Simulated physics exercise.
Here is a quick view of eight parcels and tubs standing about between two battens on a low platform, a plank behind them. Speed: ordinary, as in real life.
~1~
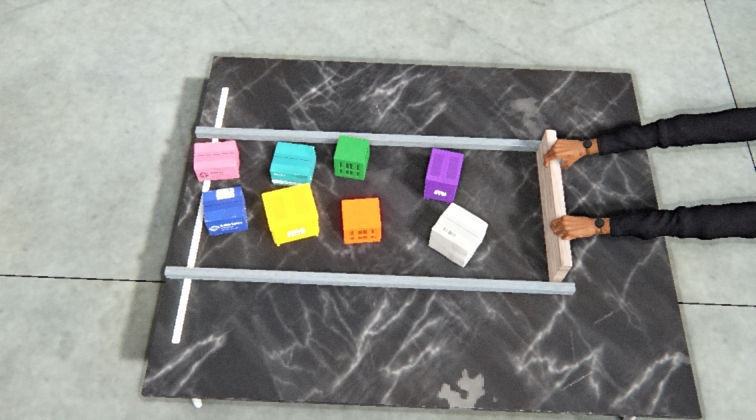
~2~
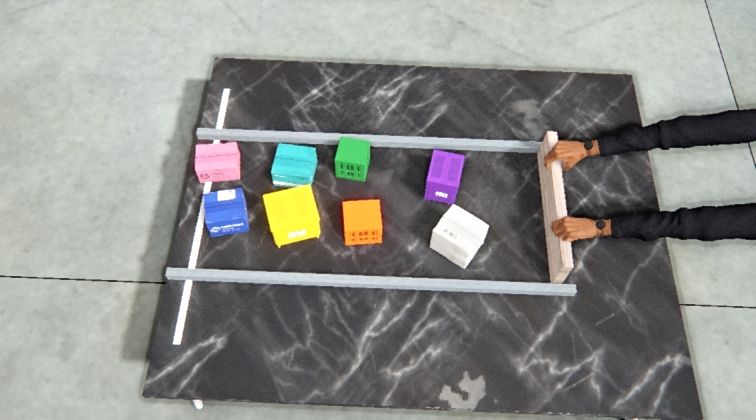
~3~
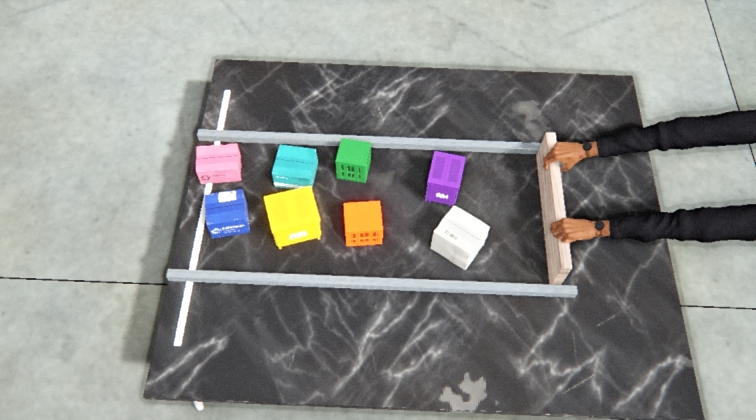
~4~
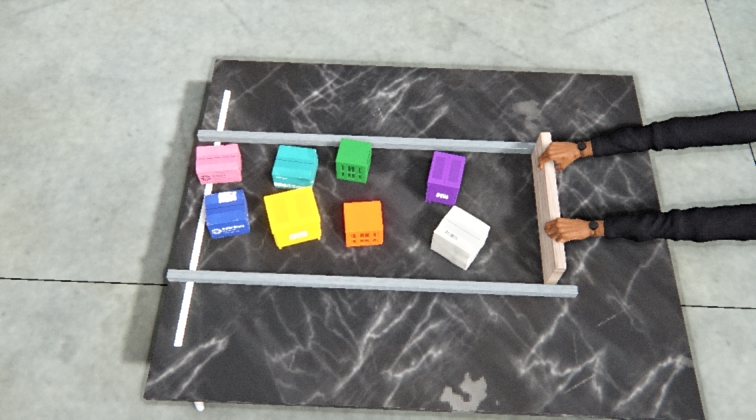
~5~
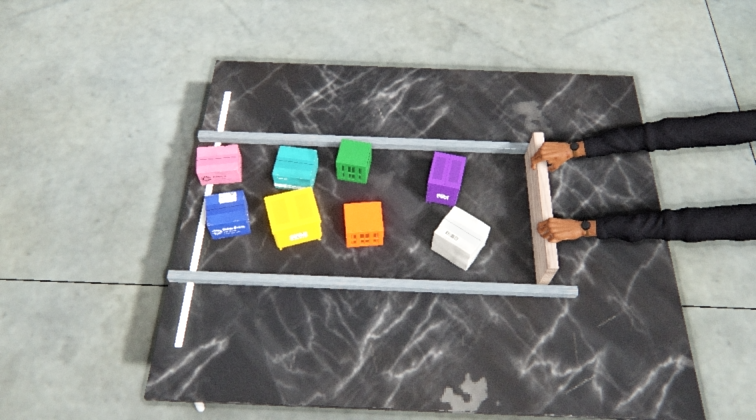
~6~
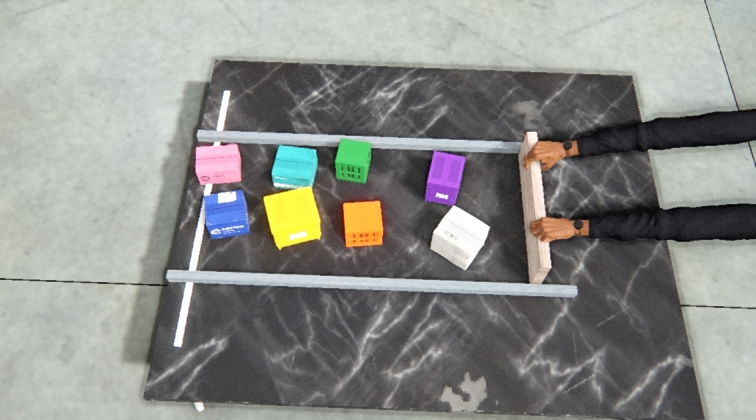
The clip opens on eight colourful boxes and crates spread between two pale rails on a dark marbled board, with two hands holding a plank upright at the right. At first the plank barely moves, then the hands push it slowly left a short way, while the boxes stay in place.
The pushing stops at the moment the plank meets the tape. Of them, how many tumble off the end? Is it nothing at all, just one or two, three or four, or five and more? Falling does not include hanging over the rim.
No fewer than five are pushed off.
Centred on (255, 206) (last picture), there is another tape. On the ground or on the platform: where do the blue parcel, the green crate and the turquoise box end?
Note: Blue parcel falls away / green crate stays up top / turquoise box stays up top.
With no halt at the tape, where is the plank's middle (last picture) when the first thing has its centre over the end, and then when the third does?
The first puts it near (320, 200), the next near (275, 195).
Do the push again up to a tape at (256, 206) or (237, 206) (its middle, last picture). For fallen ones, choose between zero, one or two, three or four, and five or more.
Count per tape, in the order given: Either three or four, then three or four.
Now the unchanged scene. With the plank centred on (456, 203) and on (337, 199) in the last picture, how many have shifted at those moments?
So 2, and at the other place 7.
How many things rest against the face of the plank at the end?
It adds up to 2.
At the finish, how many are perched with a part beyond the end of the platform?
I get 2.
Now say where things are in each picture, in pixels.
The first picture shows pink box (217, 161); blue parcel (226, 211); turquoise box (294, 166); plank (553, 205); tape (203, 201).
The second picture shows blue parcel (227, 212); yellow tote (293, 216).
The third picture shows turquoise box (296, 168); white box (460, 238).
The fourth picture shows pink box (219, 164); plank (547, 207).
The fifth picture shows blue parcel (228, 215); orange crate (364, 225).
The sixth picture shows pink box (219, 164); blue parcel (227, 215); turquoise box (295, 169); plank (533, 206); tape (205, 204).
A little later, none off yet; pink box at rest near (219, 164); blue parcel at rest near (227, 215); turquoise box at rest near (295, 169).
Next, none off yet; pink box at rest near (219, 164); blue parcel shifted about its own width near (175, 200); turquoise box shifted about its own width near (263, 164).
When it is over, the number that fall off is five or more; down, white box, orange crate, yellow tote, turquoise box, blue parcel and pink box.
